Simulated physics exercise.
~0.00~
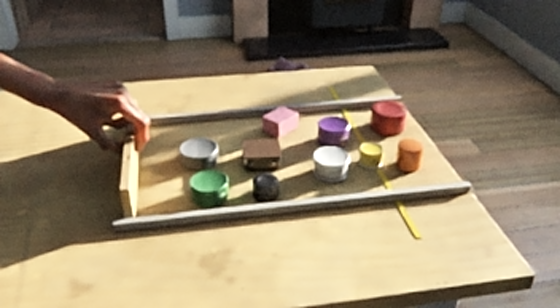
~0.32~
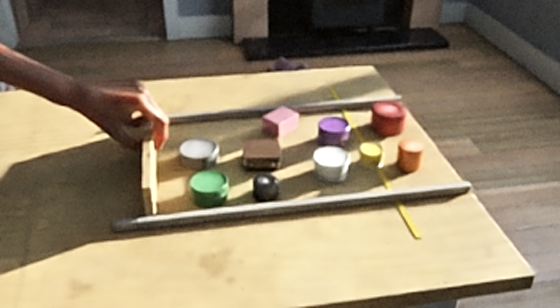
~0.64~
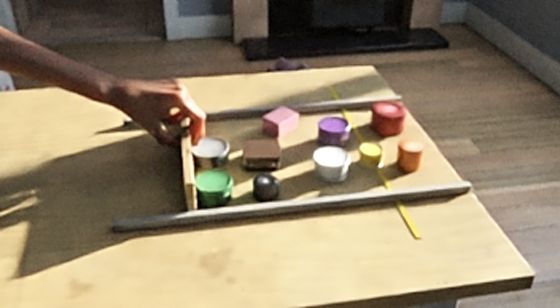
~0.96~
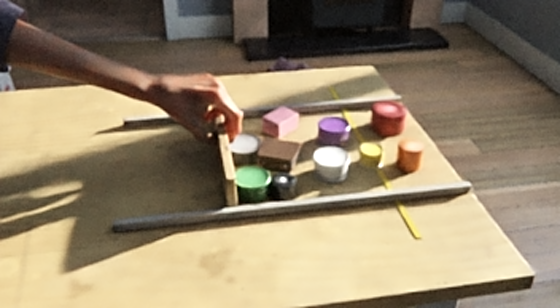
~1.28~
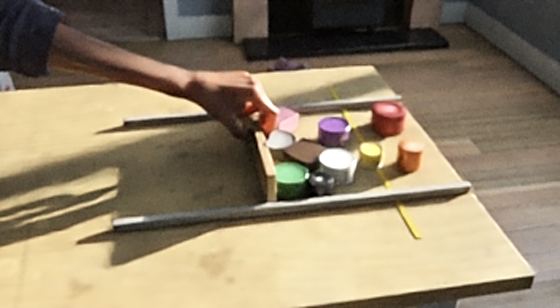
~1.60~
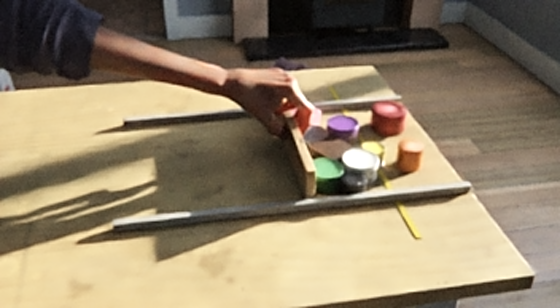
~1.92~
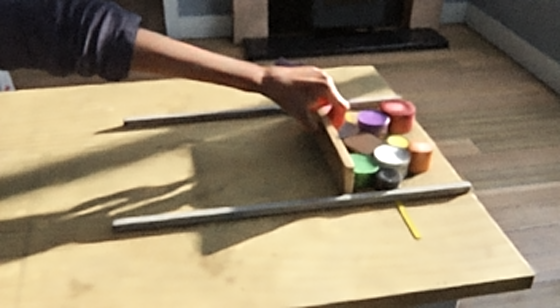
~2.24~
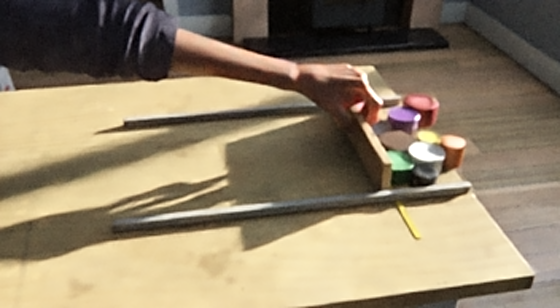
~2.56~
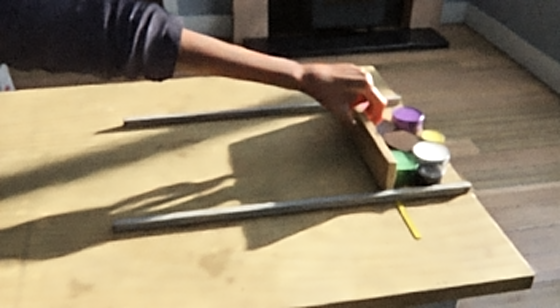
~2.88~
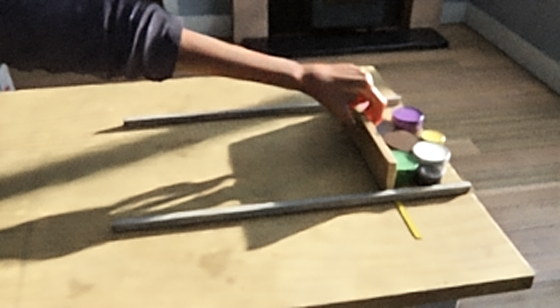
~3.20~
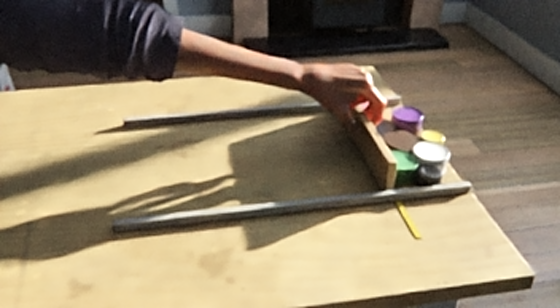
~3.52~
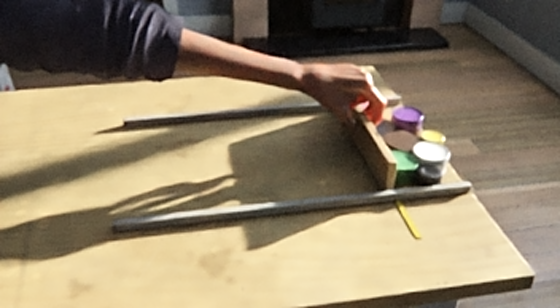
A hand slid an upright wooden board to the right between two rails on a table, gathering the scattered colorful tubs and blocks into a tight cluster, until the red and orange ones dropped off the far end and the board stopped, leaving the rest bunched at the edge.
